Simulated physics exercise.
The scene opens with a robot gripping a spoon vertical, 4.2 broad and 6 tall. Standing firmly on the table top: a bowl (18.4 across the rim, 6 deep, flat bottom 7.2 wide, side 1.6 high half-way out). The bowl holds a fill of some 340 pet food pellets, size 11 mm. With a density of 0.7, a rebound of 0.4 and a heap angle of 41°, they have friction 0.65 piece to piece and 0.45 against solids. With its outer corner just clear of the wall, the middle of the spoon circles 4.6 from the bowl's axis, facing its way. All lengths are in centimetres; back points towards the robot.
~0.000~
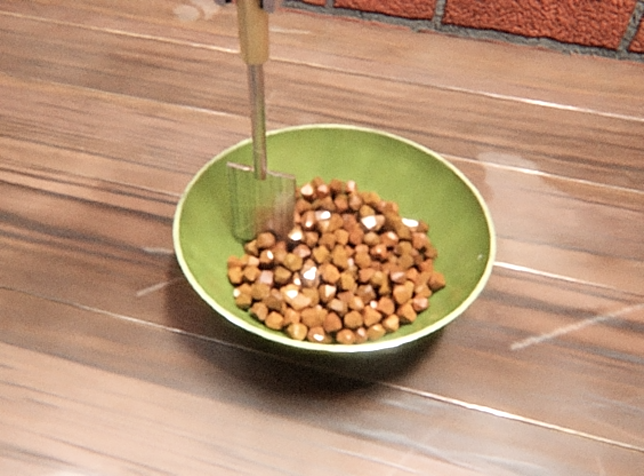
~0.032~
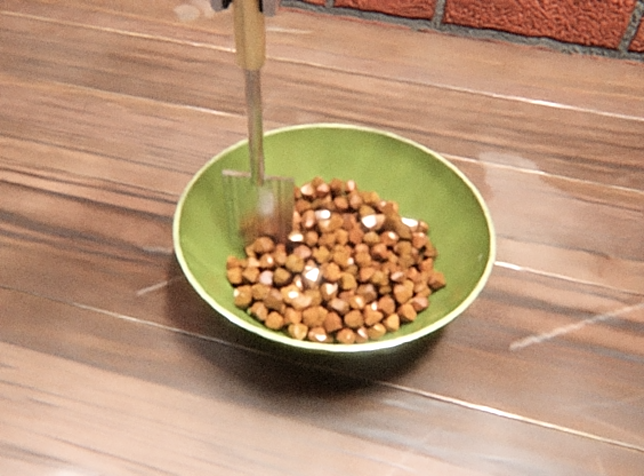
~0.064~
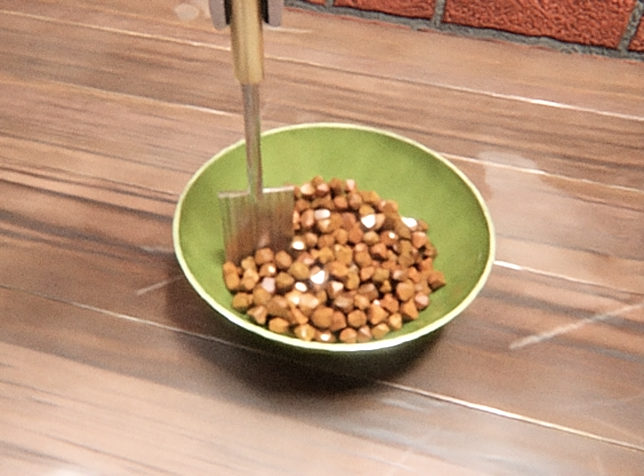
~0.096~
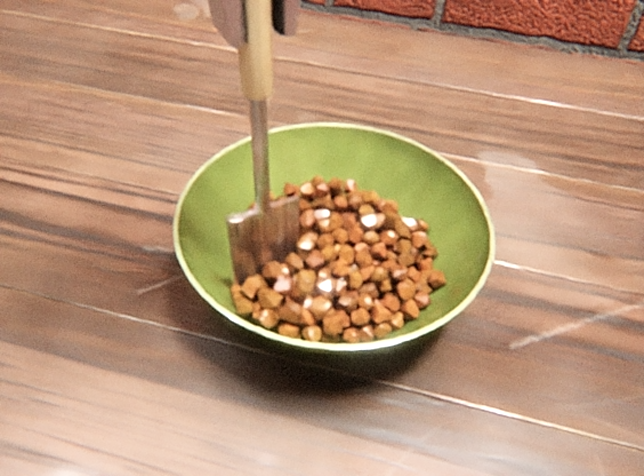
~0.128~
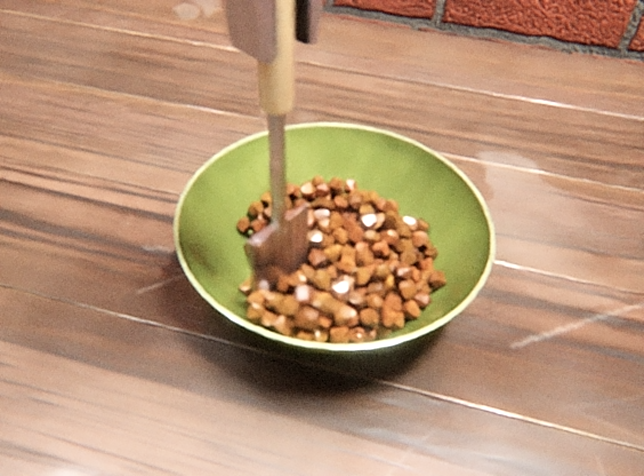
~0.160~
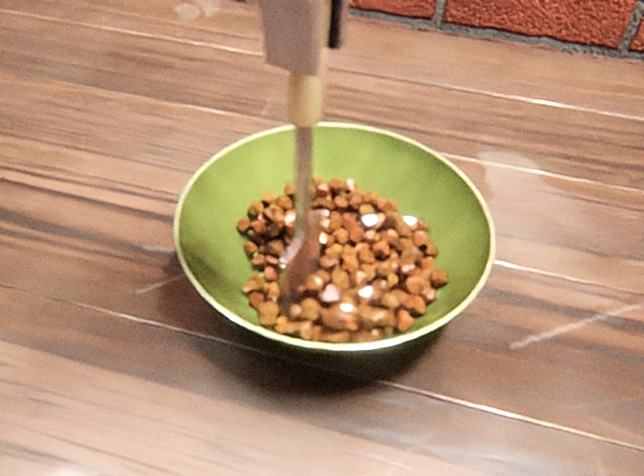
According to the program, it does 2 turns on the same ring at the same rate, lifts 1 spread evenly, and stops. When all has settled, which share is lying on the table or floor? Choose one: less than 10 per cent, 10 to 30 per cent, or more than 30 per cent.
The share is 10 to 30 per cent.
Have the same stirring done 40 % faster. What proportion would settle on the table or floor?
I'd say close to 30 %.
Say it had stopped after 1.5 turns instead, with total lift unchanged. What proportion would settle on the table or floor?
20 %.
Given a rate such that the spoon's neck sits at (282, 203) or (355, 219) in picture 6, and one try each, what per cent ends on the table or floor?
Some 10 and 35 per cent respectively.
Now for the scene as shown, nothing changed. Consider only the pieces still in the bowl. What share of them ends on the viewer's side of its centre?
I'd put it at roughly 50 per cent.
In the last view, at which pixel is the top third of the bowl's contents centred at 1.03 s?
Centre estimate: (400, 215).
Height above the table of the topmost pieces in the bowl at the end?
The top sits some 6.0 cm up.
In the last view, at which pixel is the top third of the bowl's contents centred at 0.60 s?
About (252, 208).
By 0.60 s, 332° round, highest piece 8 above the table; 307 in the bowl, 23 on the table or floor, 6 in flight or on the tool.
By 1.03 s, 223° round, highest piece 7 above the table; 284 in the bowl, 49 on the table or floor, 3 in flight or on the tool.
By 1.45 s, 0° round, highest piece 6 above the table; 282 in the bowl, 54 on the table or floor.
By 2.15 s, 0° round, highest piece 6 above the table; 282 in the bowl, 54 on the table or floor.
Final count, 282 in the bowl, 54 on the table or floor. That is 16 % on the table or floor.
